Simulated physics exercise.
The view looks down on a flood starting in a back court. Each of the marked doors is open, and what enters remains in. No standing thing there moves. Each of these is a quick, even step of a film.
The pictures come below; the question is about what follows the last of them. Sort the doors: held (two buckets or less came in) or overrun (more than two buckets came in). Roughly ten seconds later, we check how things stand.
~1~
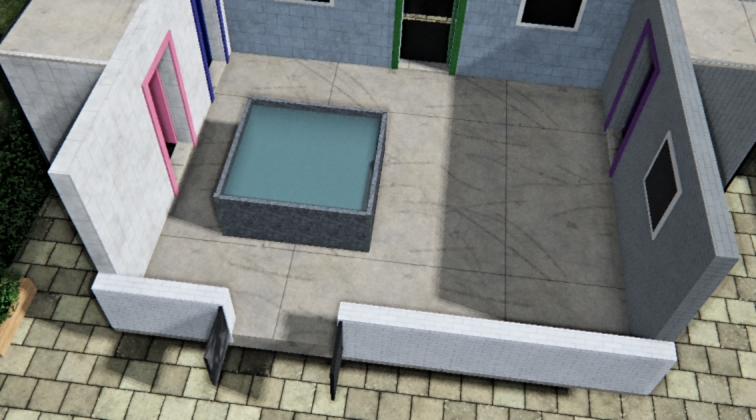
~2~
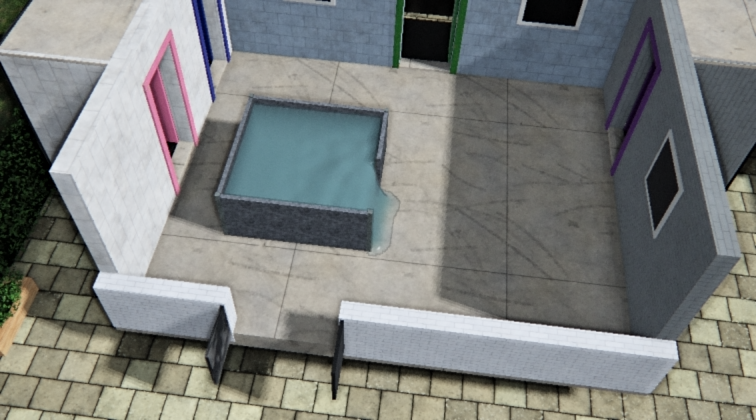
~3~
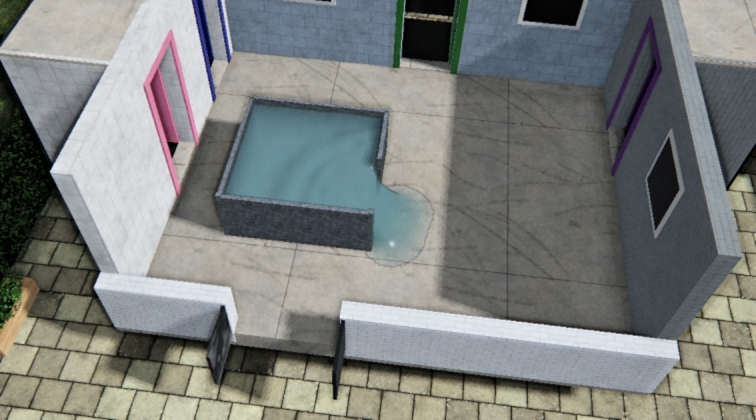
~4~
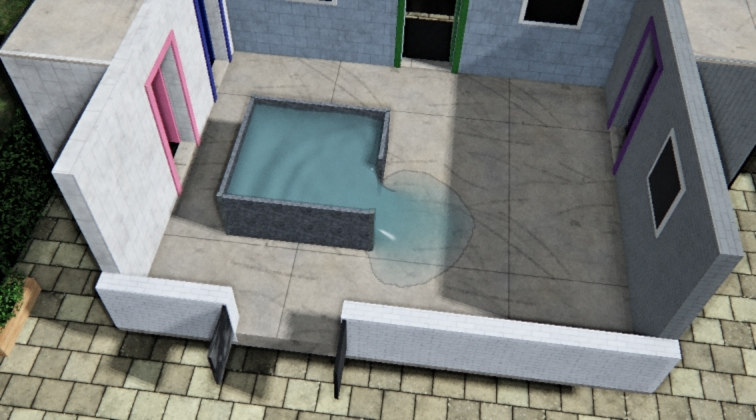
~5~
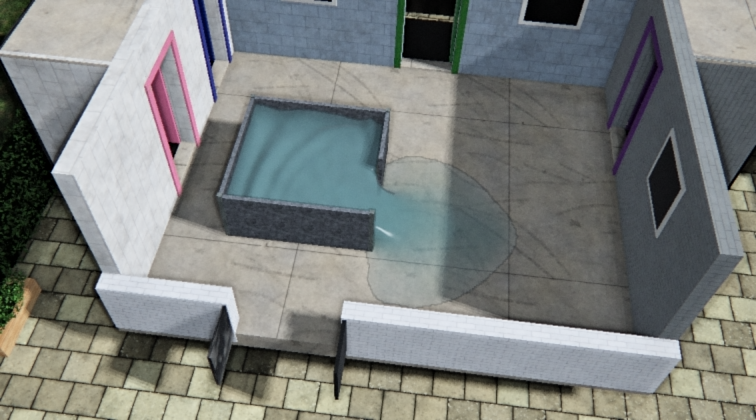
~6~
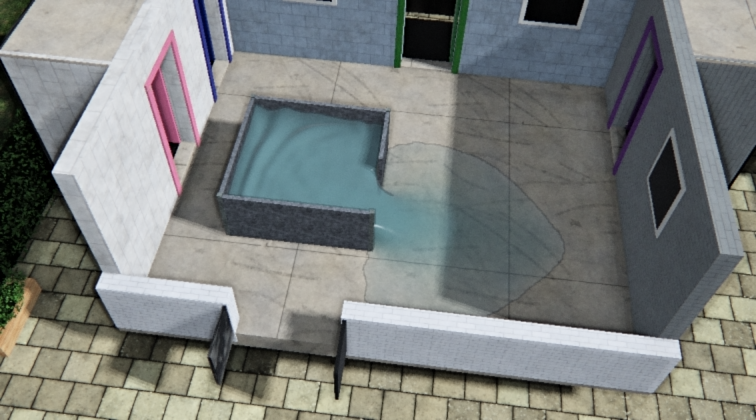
Sorted: Blue door overrun, green door overrun, pink door held, purple door overrun.
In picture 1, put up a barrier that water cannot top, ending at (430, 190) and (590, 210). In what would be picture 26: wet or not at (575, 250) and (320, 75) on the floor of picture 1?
Result, in order: Swamped / bone-dry.
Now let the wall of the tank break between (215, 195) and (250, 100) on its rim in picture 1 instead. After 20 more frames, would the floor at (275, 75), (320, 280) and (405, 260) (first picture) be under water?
Taking the points in order: Swamped, swamped and swamped.
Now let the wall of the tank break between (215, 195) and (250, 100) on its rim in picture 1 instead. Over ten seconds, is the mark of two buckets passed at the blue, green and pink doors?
Blue exceeds the limit, green falls short, pink exceeds the limit.
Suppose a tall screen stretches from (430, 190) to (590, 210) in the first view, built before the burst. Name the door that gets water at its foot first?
The purple-painted one.
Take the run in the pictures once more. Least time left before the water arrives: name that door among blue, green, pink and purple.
That would be the door marked purple.
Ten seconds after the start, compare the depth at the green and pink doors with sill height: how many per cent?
Roughly 200 and 50 %.
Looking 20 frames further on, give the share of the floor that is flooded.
My estimate is close to 45 per cent.
A moment on, water covers 40 % of the floor; the blue door not reached, the green door not reached, the pink door not reached, the purple door not reached.
Next, water covers 45 % of the floor; the blue door not reached, the green door not reached, the pink door not reached, the purple door under two buckets in.
Then, water covers 45 % of the floor; the blue door not reached, the green door not reached, the pink door not reached, the purple door over two buckets in.
Later, water covers 85 % of the floor; the blue door not reached, the green door under two buckets in, the pink door not reached, the purple door over two buckets in.
In the end, water covers 100 % of the floor; the blue door far over two buckets in, the green door over two buckets in, the pink door wet at the sill, nothing in, the purple door far over two buckets in.
